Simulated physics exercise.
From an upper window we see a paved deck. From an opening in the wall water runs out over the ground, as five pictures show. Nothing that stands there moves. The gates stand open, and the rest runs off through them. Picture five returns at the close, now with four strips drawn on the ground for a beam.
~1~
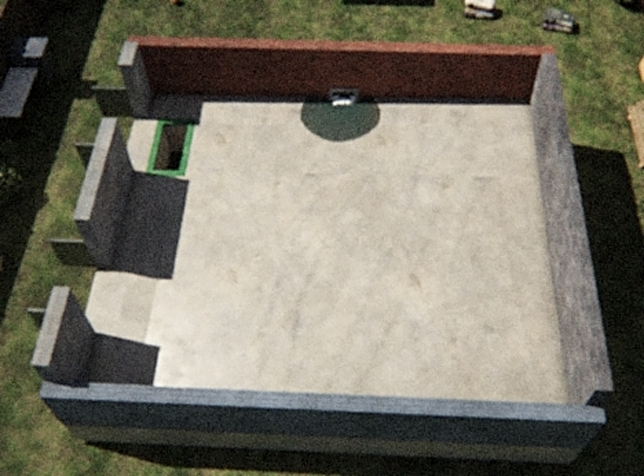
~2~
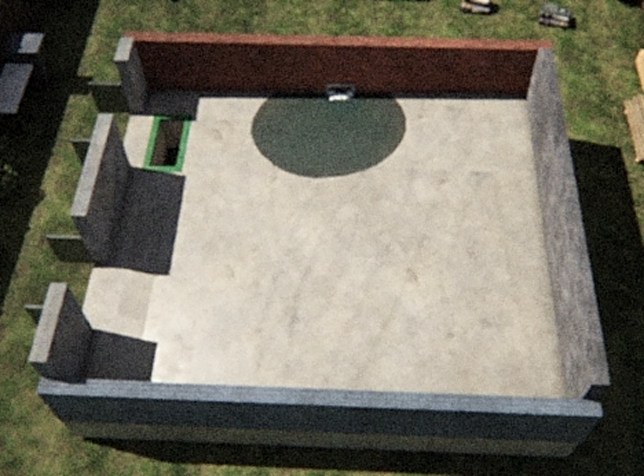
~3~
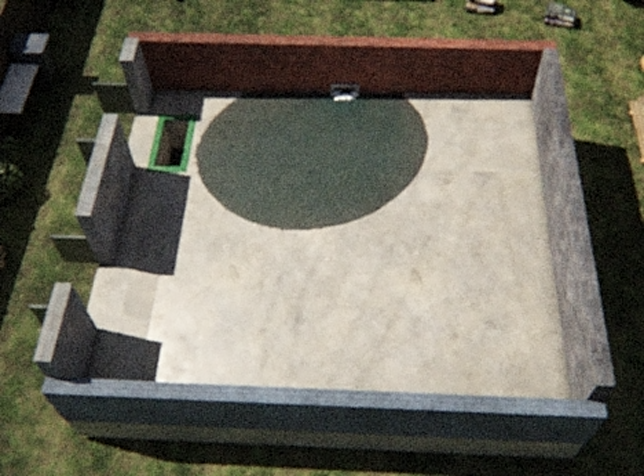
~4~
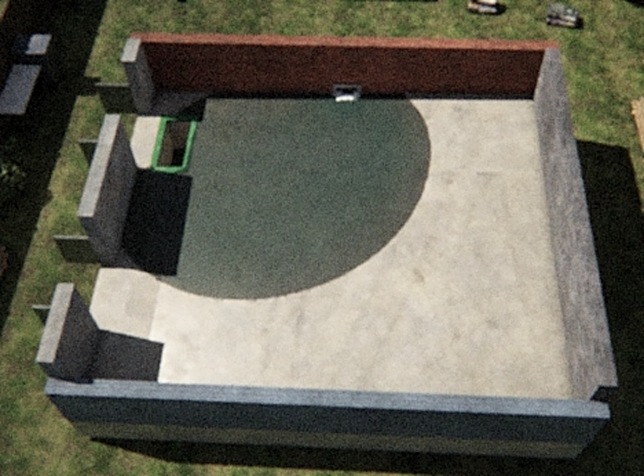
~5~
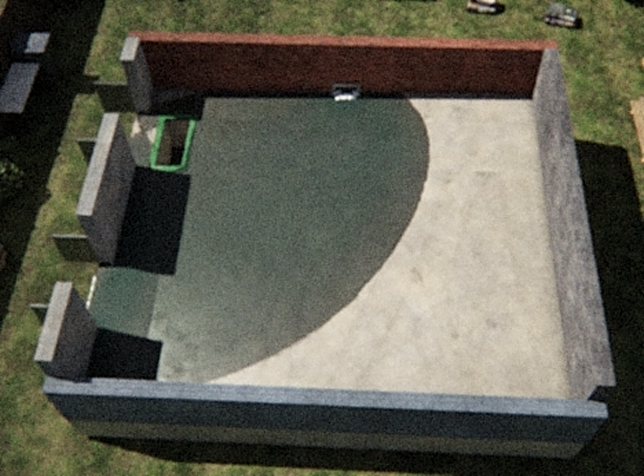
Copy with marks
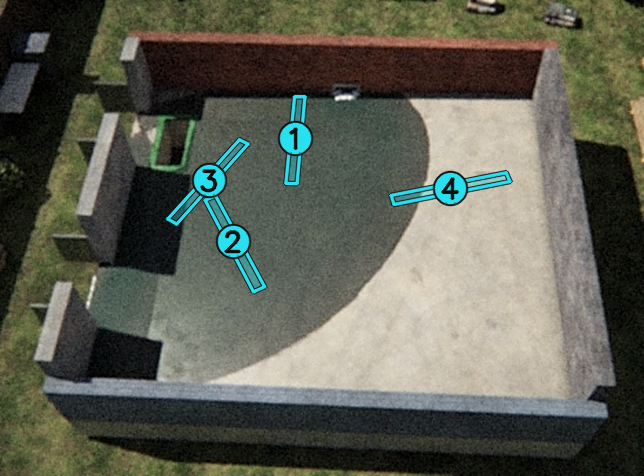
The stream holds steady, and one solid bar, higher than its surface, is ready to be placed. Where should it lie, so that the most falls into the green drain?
Use position 2.
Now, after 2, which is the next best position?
The answer is 4.
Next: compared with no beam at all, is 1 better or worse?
Worse.
On the marked copy, 1 from (291, 183) to (299, 96); 2 from (210, 197) to (259, 289); 3 from (172, 221) to (243, 141); 4 from (392, 199) to (508, 177).
Choosing 1, about 4 % of the stream runs into the green drain, about 96 % out by the gates.
Choosing 2, about 34 % of the stream runs into the green drain, about 65 % out by the gates.
Choosing 3, about 13 % of the stream runs into the green drain, about 87 % out by the gates.
Choosing 4, about 17 % of the stream runs into the green drain, about 82 % out by the gates.
